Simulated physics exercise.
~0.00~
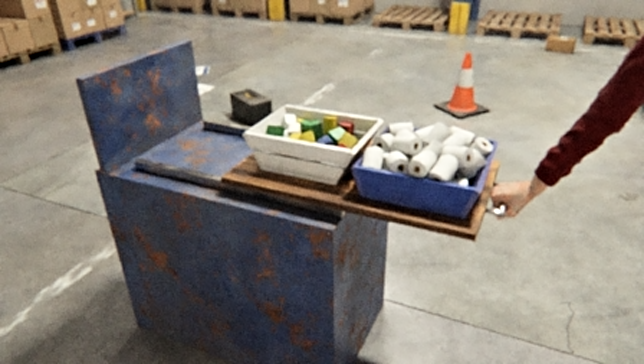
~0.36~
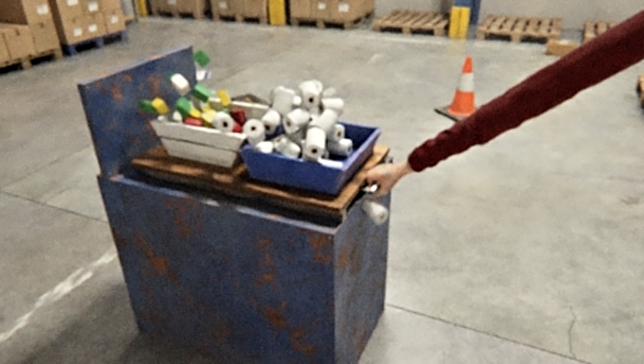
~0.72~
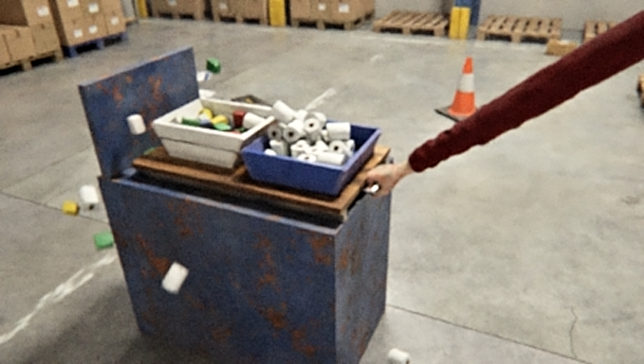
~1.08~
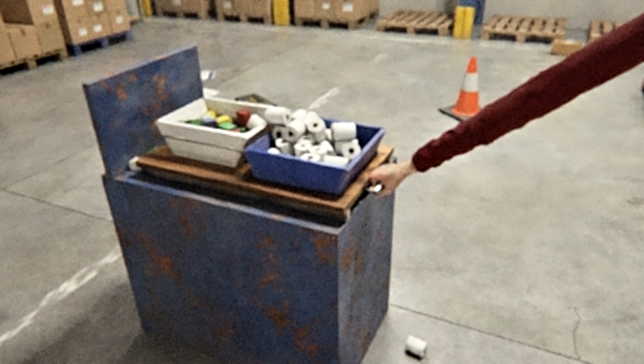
A shelf carrying two tubs is shoved left by a hand and stops, spilling rolls and bricks.
